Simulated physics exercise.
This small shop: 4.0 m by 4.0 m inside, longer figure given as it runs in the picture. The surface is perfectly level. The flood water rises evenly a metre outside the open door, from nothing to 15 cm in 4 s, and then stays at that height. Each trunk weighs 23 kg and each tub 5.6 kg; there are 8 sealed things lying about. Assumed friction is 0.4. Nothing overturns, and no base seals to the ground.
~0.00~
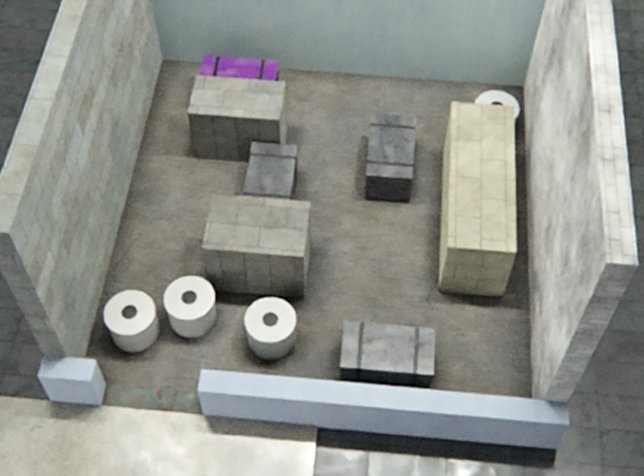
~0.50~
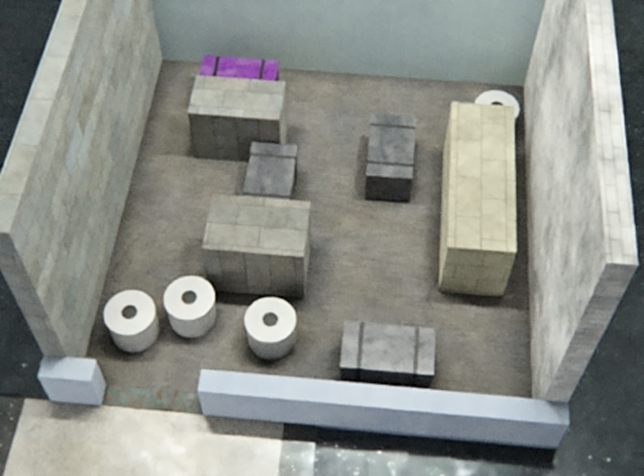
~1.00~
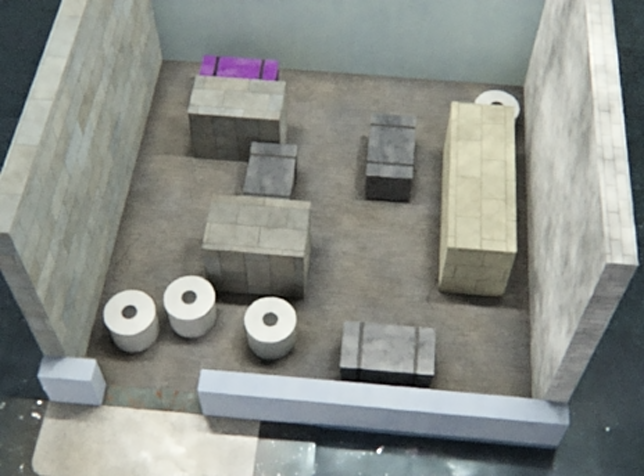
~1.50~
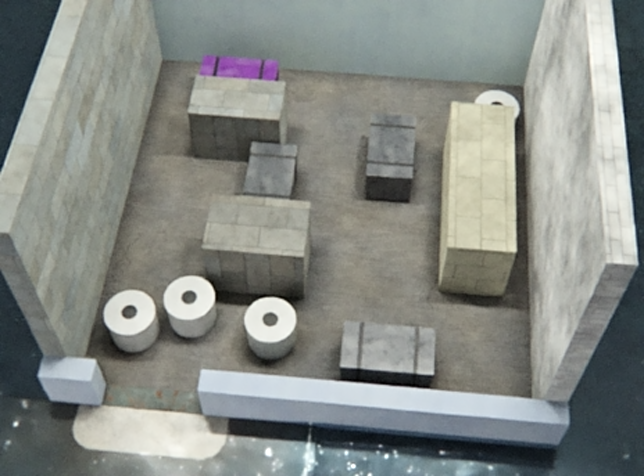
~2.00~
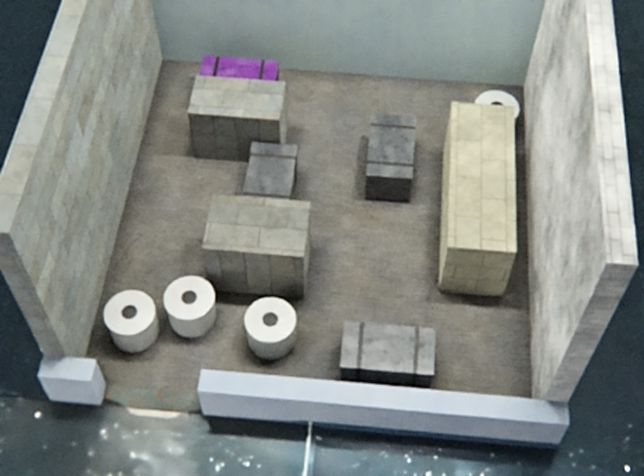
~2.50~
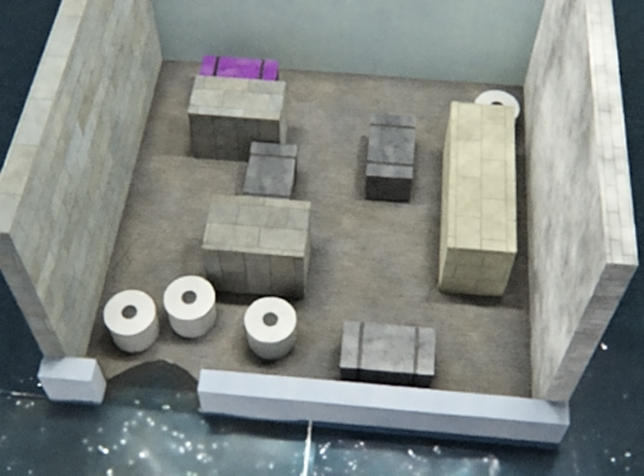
The clip shows a small open-topped shop holding blocks, white cylinders and a purple trunk, all motionless, as dark water spreads over the pale paving outside and then edges just inside the doorway at the front left.
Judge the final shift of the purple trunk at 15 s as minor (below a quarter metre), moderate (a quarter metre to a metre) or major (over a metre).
Expect it to be pushed beyond a metre.
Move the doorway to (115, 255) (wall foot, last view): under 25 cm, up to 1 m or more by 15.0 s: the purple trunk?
In that case the purple trunk would have stayed about where it was.
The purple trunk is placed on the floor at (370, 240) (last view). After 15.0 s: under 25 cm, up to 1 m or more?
It stays put.
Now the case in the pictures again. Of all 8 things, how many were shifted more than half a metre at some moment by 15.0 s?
The tally stands at 5.
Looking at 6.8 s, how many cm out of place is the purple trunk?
Displacement by then near 0 cm.
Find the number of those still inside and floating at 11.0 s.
Of them, 3.
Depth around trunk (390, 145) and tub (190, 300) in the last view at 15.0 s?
First roughly 8 cm, second roughly 7 cm.
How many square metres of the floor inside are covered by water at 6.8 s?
Somewhere about 7.0 m2, give or take.
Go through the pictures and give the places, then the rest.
The first picture shows the purple trunk at (238, 74), on the bottom; 0.0 m2 under water; 0 of 8 have shifted.
The second picture shows the purple trunk at (238, 74), on the bottom; water covers 0.0 m2; 0 of 8 have shifted.
The third picture shows the purple trunk at (238, 74) rests on the ground; 0.0 m2 under water; 0 of 8 have shifted.
The fourth picture shows the purple trunk at (238, 74) rests on the ground; water covers 0.0 m2; 0 of 8 have shifted.
The fifth picture shows the purple trunk at (238, 74), on the bottom; 0.0 m2 under water; 0 of 8 have shifted.
The sixth picture shows the purple trunk at (238, 74), on the bottom; water covers 0.1 m2; 0 of 8 have shifted.
After 3.5 s the purple trunk is near (238, 74), 0.0 m from its start, aground; 0 afloat.
After 6.8 s the purple trunk is near (238, 74), 0.0 m from its start, aground; 2 afloat.
After 11.0 s the purple trunk is near (330, 77), 1.0 m from its start, aground; 3 afloat.
After 15.0 s the purple trunk is near (440, 79), 2.1 m from its start, afloat; 7 afloat.
